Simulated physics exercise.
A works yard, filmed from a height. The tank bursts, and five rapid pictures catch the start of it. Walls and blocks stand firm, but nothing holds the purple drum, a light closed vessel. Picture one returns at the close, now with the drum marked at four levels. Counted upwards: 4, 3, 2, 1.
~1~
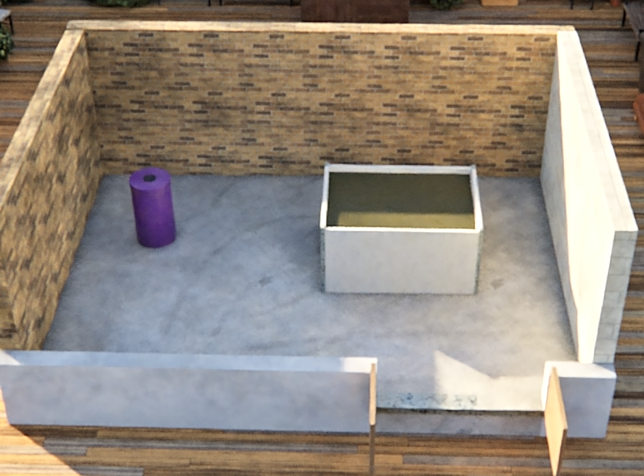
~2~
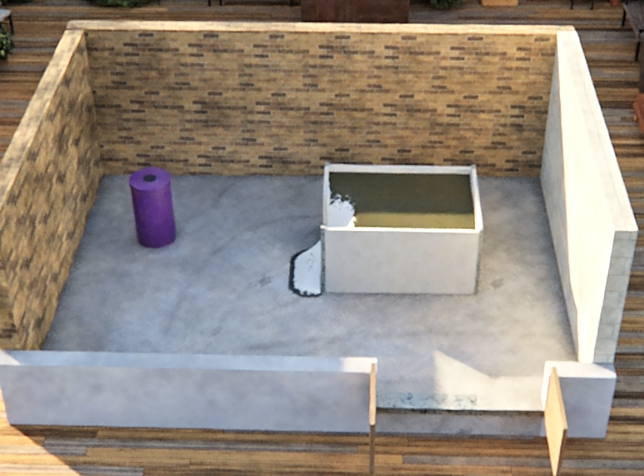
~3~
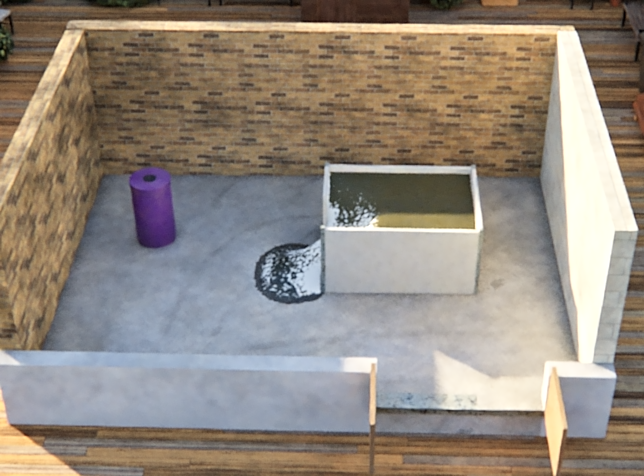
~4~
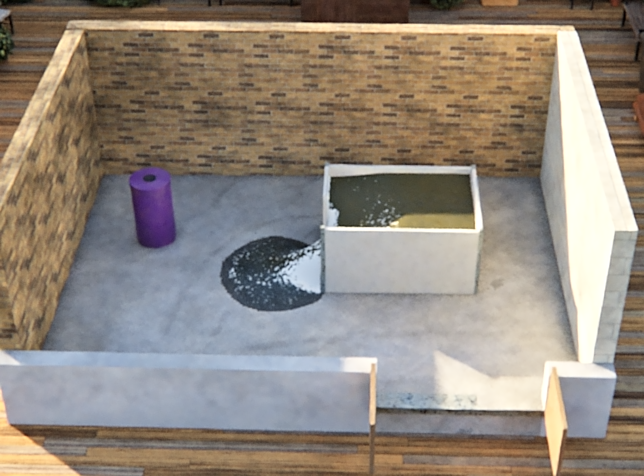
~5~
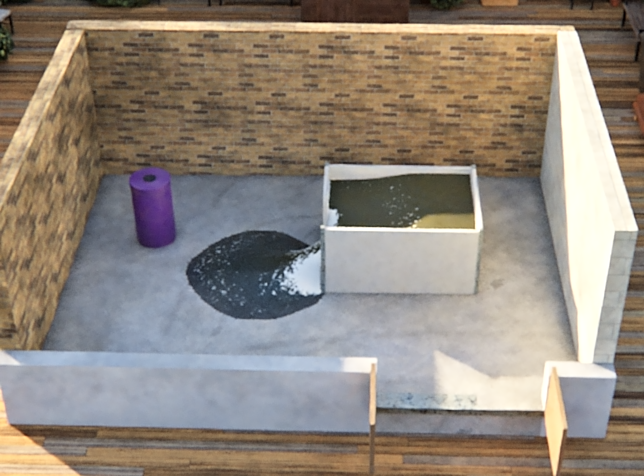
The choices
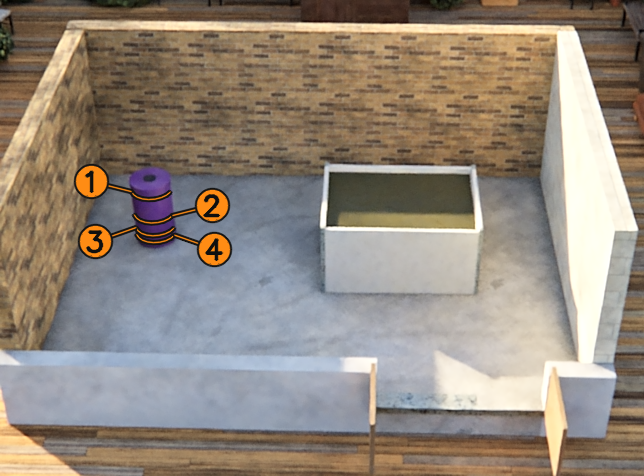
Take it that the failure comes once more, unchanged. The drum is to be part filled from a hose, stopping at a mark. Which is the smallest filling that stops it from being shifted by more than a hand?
Choose 2.
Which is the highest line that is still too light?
3 it is.
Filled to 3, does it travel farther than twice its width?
No, it does not.
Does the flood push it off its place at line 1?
No.
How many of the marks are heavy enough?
Two of the four.
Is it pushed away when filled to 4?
Yes, that goes wrong.
On the marked copy, 1 at (148, 199); 2 at (151, 222); 3 at (152, 235); 4 at (153, 242); from the bottom up 4, 3, 2, 1.
Choosing 1, it does not move.
Choosing 2, it does not move.
Choosing 3, it is pushed about its own width away.
Choosing 4, it is pushed about 4 times its own width away.
